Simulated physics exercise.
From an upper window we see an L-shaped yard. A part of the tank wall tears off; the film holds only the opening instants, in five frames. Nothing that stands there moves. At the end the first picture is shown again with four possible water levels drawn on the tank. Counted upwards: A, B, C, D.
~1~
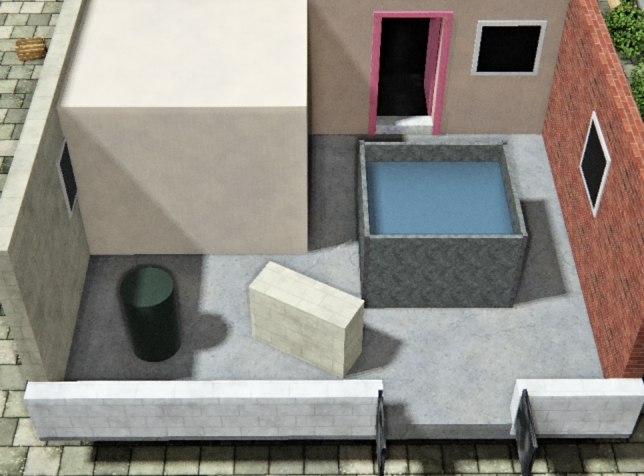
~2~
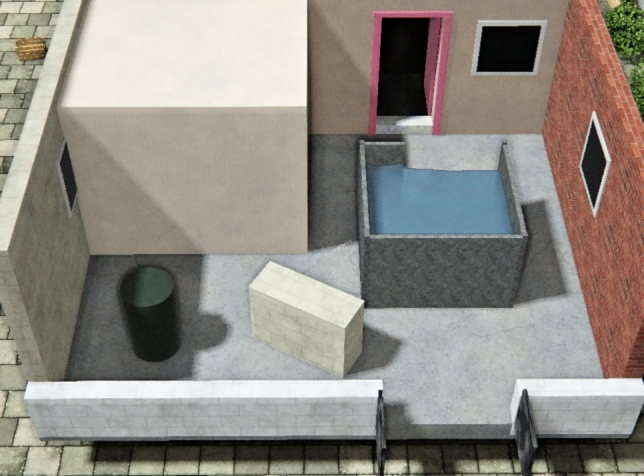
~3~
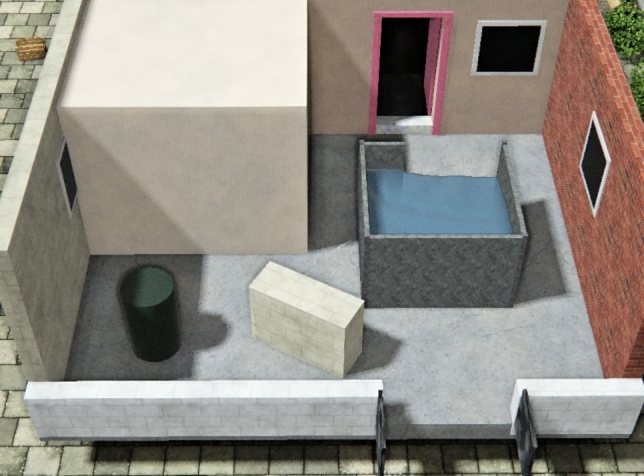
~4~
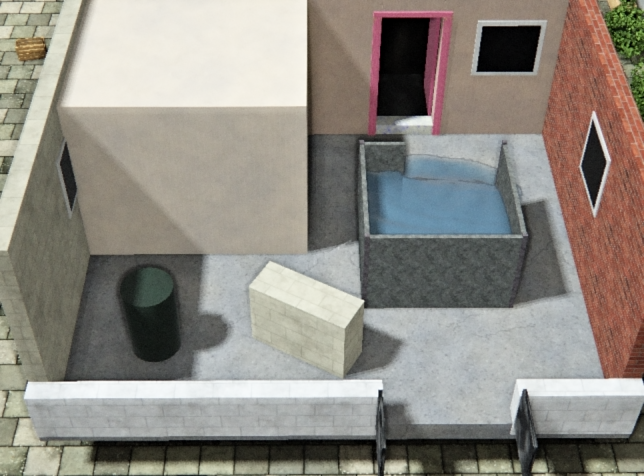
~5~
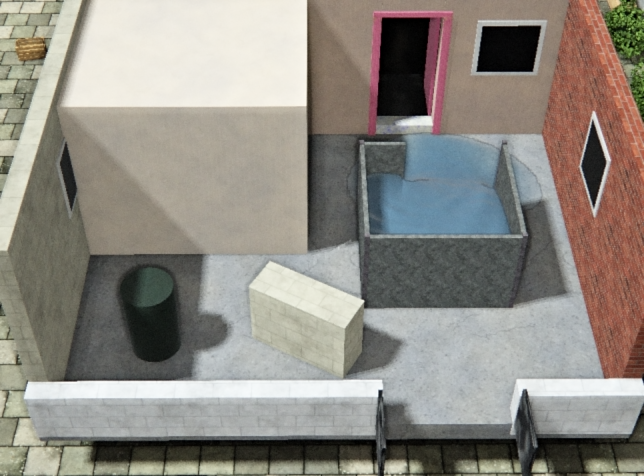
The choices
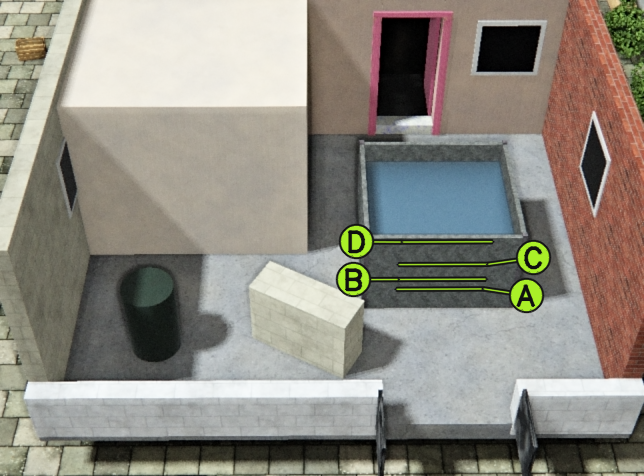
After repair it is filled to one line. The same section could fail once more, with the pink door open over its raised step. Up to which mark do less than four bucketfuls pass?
A.
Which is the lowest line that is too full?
B.
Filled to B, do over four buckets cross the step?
Yes, it does.
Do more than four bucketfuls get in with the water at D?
Yes, it does.
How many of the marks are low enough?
One of the four.
In lime, A at (440, 289); B at (441, 279); C at (443, 264); D at (446, 241); from the bottom up A, B, C, D.
For line A, a bucket or two gets in.
For line B, about 9 bucketfuls get in.
For line C, dozens of bucketfuls pour in.
For line D, dozens of bucketfuls pour in.
